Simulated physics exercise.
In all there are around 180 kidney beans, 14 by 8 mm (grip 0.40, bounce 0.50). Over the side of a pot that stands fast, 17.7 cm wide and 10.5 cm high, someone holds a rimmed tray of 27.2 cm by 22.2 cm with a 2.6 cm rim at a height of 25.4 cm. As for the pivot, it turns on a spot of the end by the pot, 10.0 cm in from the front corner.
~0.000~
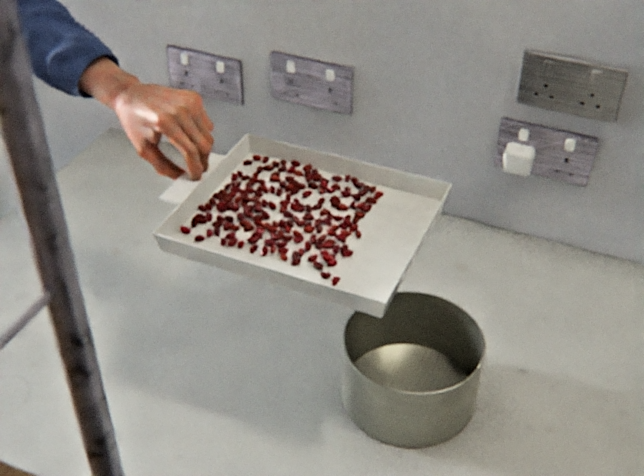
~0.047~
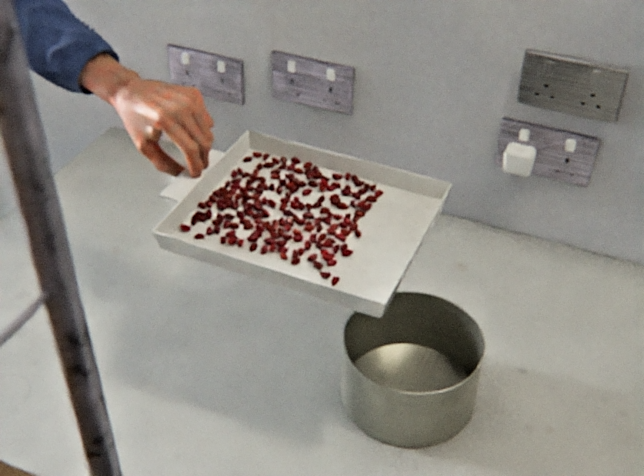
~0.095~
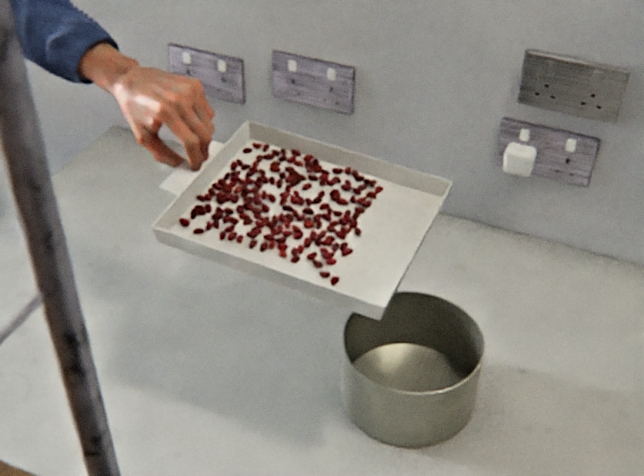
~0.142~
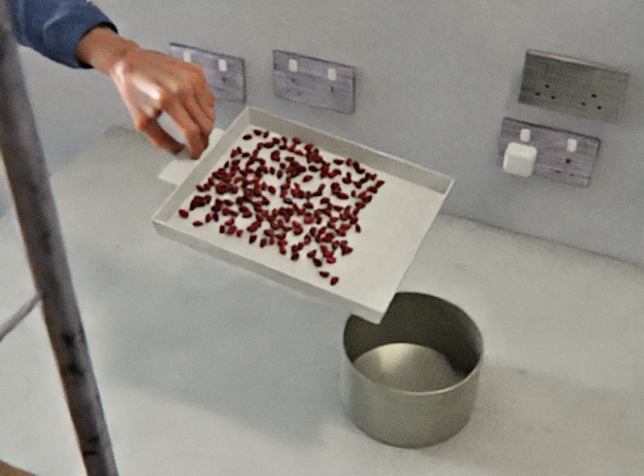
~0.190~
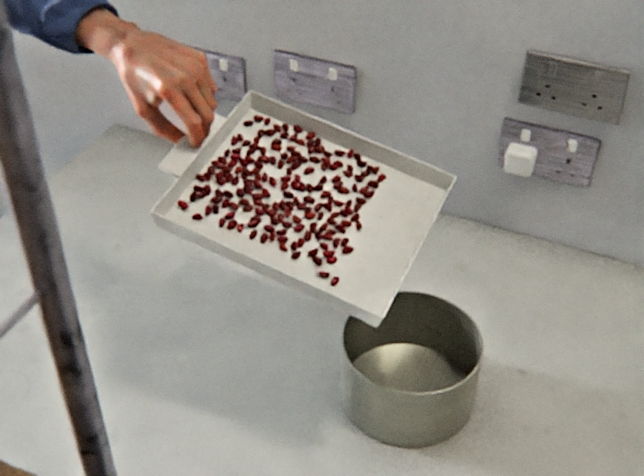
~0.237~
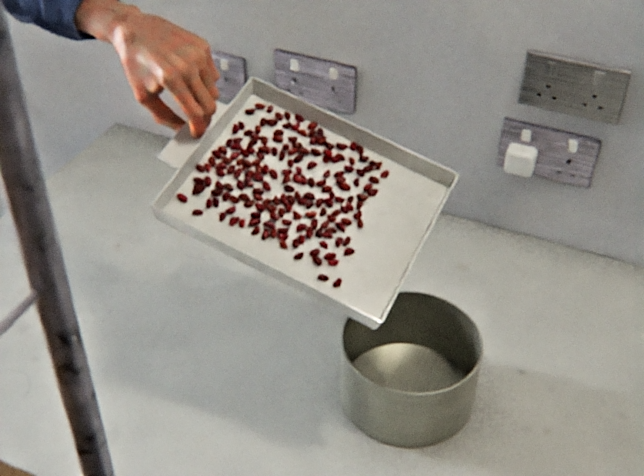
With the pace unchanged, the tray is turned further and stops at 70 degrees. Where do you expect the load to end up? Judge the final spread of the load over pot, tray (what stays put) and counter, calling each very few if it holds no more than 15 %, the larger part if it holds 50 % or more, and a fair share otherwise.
Final spread - pot: Very few, left on the tray: A fair share, counter: The larger part.
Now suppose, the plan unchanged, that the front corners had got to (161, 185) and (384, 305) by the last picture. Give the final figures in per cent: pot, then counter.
Pot 5, counter 30.
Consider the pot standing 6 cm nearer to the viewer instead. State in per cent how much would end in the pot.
With that change it comes to something like 35 in a hundred.
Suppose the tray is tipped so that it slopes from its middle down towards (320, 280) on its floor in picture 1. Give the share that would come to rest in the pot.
The share would be about 0 percent.
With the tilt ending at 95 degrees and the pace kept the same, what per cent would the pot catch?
In that case some 0 per cent.
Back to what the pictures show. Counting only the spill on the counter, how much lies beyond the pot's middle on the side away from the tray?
80 %.
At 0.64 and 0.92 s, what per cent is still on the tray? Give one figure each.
In order, 100 and 40.
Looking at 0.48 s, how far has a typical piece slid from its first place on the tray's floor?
It has moved some 6 cm from its start.
After 0.48 s, tilt 45 degrees; the tray holds 100 %, the pot 0 %.
Then, at 0.64 s, tilt 62 degrees; the tray holds 100 %, the pot 0 %.
Then, at 0.92 s, tilt 70 degrees; the tray holds 40 %, the pot 0 %.
By 2.5 s all is still; pot 0 %, tray 35 %, counter 65 %.
